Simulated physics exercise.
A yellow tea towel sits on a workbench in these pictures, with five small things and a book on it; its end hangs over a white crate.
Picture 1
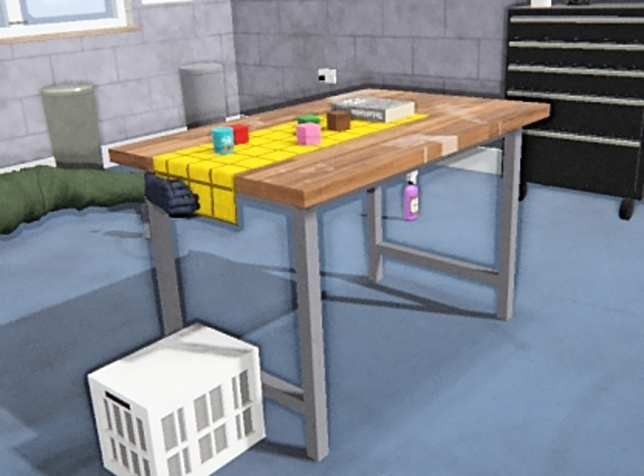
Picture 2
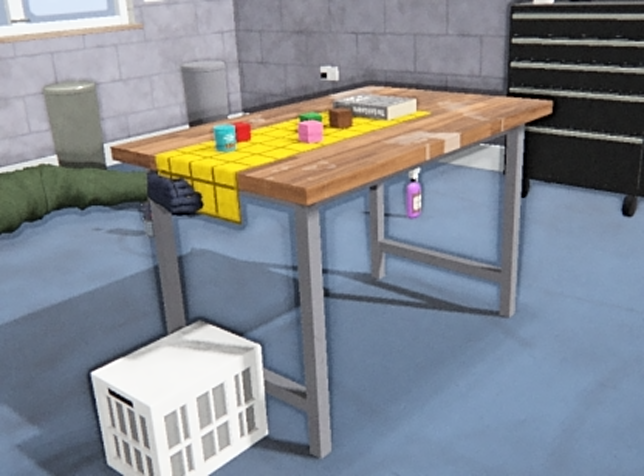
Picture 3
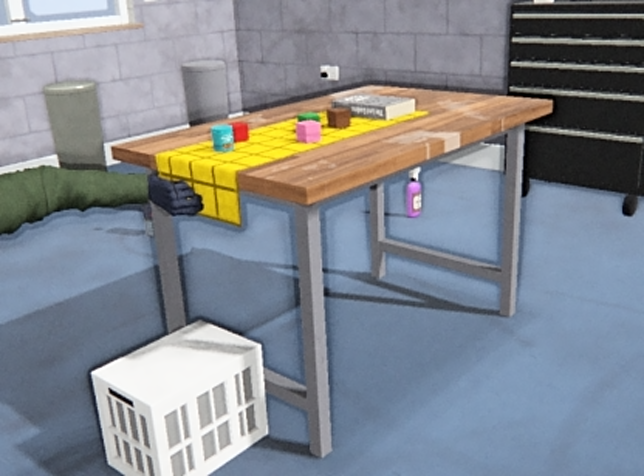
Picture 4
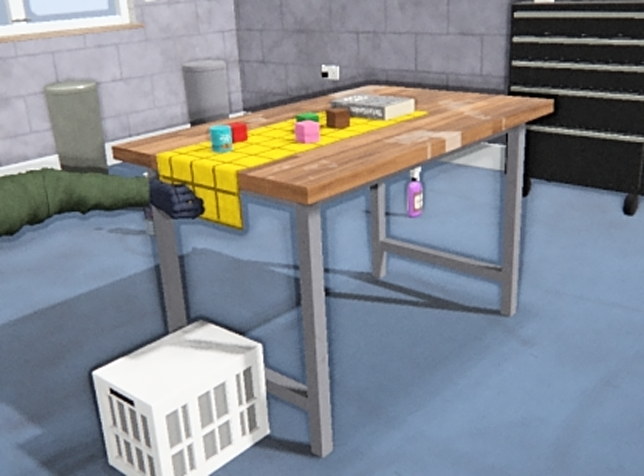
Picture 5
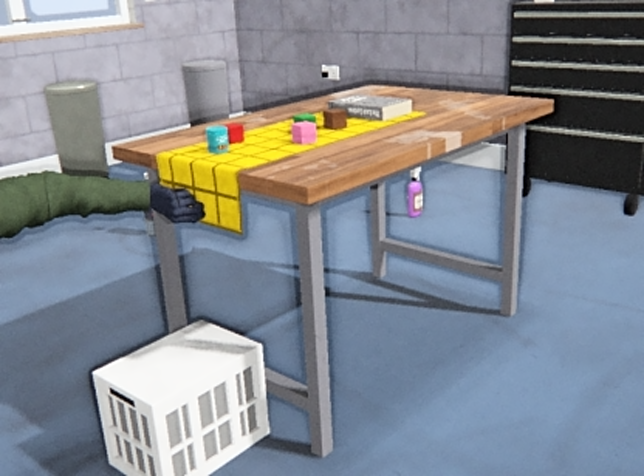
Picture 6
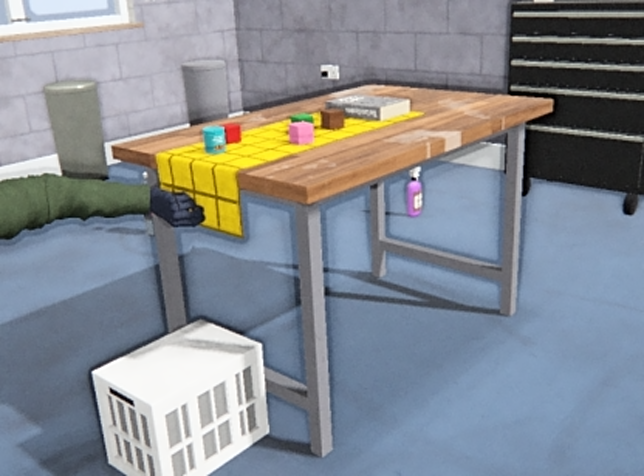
The clip shows a dark-gloved hand at the hanging end of a yellow checked cloth on a wooden workbench, drawing it slightly downward as the small coloured objects and book on top shift a little to the left.
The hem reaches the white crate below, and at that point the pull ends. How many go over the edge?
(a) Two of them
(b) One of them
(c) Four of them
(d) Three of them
d, three of them.
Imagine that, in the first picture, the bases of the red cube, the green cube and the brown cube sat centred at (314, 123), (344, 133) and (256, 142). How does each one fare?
The red cube is still on top, the green cube is still on top, the brown cube is off the top.
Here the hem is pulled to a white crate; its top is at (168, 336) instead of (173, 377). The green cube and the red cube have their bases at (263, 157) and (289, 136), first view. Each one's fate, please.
The green cube ends up off the top and the red cube ends up still on top.
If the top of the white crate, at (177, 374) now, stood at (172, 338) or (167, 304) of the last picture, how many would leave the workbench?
The count comes out 2 and 1.
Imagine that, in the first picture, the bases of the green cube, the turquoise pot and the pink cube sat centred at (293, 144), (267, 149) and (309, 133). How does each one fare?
Of these three, the green cube takes a tumble, the turquoise pot takes a tumble, the pink cube rides it out.
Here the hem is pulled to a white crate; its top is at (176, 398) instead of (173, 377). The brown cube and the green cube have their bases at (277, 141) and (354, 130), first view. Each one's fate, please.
The brown cube does not stay aboard, and the green cube stays aboard.
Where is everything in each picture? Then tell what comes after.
In the first picture, hem (239, 226); turquoise pot (222, 129); red cube (236, 126); pink cube (308, 125); green cube (308, 117); brown cube (338, 112); top of the crate (173, 377).
In the second picture, hem (242, 225); turquoise pot (224, 127).
In the third picture, hem (242, 227); red cube (236, 124).
In the fourth picture, hem (244, 230); pink cube (307, 123); top of the crate (177, 374).
In the fifth picture, hem (242, 235); green cube (304, 116).
In the sixth picture, hem (244, 238); turquoise pot (213, 128); red cube (228, 125); pink cube (301, 124); green cube (302, 116); brown cube (332, 110).
Early on, hem near (206, 275); turquoise pot gone.
Midway, hem near (209, 310); turquoise pot and red cube gone.
Near the end, hem on the crate; turquoise pot, red cube and pink cube gone.
Finally, hem on the crate; turquoise pot, red cube and pink cube gone. The count of fallen things is three.
